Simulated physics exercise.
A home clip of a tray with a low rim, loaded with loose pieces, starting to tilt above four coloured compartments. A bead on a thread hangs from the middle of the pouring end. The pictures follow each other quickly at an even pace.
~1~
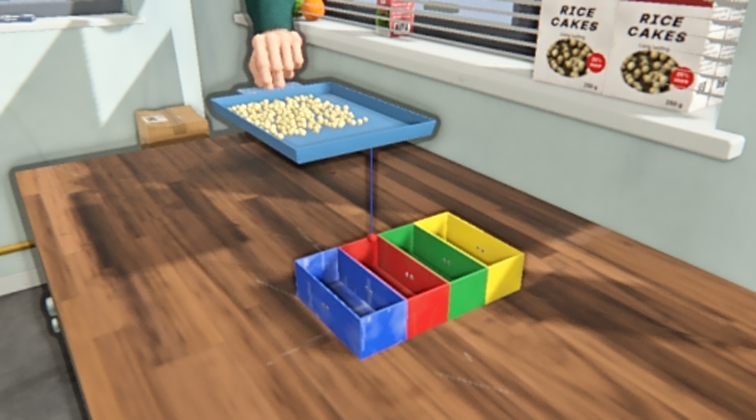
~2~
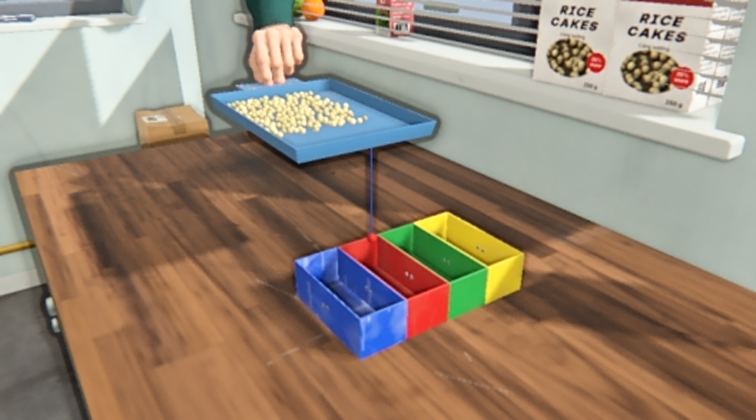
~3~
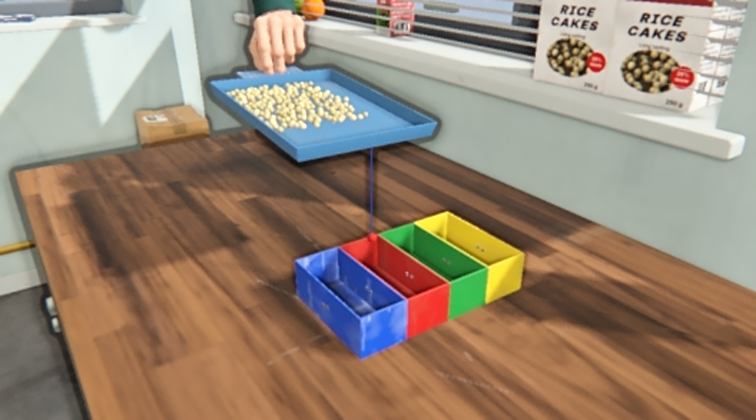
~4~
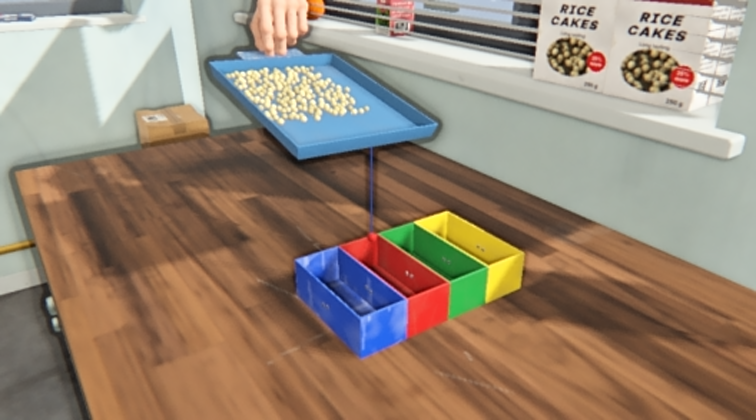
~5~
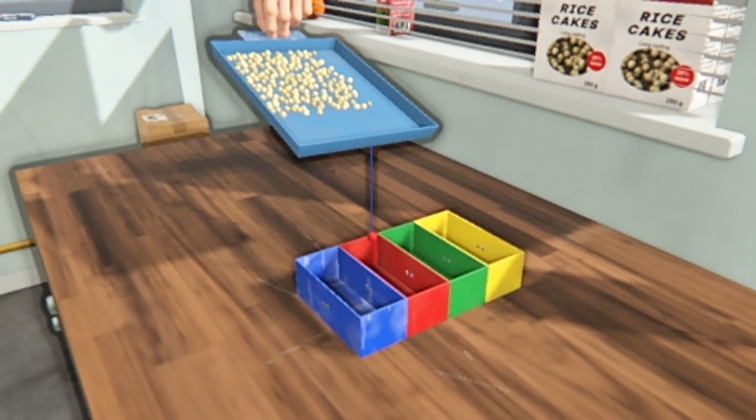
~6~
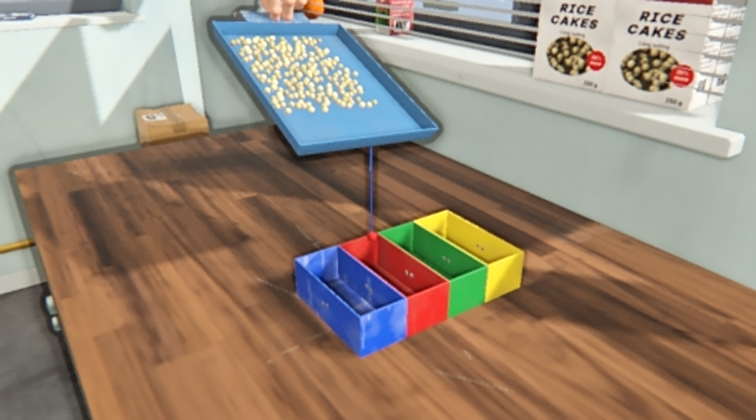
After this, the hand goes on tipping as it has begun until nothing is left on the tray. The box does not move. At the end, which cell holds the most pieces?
It favours the green compartment.
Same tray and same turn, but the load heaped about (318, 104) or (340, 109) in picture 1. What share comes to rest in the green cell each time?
About 60 and 60 per cent.
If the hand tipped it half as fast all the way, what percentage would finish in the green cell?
Near 50 %.
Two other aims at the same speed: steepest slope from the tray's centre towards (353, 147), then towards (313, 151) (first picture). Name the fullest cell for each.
The first try: Blue. The second: The blue cell.
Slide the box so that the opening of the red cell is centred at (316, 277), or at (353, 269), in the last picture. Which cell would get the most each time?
One: The cell in yellow. Two: The yellow one.
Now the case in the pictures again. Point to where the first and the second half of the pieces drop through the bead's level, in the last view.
First near (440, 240), later near (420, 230).
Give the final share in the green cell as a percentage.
Roughly 50 in a hundred.
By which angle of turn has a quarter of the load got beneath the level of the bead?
At some 75 degrees.
Shortly afterwards, tray tipped steeply; near two thirds on the tray; only a few in the red cell; only a few in the green cell; only a few in the yellow cell; near a third falling or outside the box.
Next, tray tipped past a quarter turn; a little on the tray; near a third in the green cell; a little in the red cell; a little in the yellow cell; only a few in the blue cell; near a quarter falling or outside the box.
Some moments later, tray tipped past a quarter turn; near half in the green cell; near a quarter in the red cell; near a quarter in the yellow cell; only a few in the blue cell; only a few falling or outside the box.
In the end, tray tipped past a quarter turn; near half in the green cell; near a quarter in the red cell; near a quarter in the yellow cell; only a few in the blue cell; only a few outside the box.
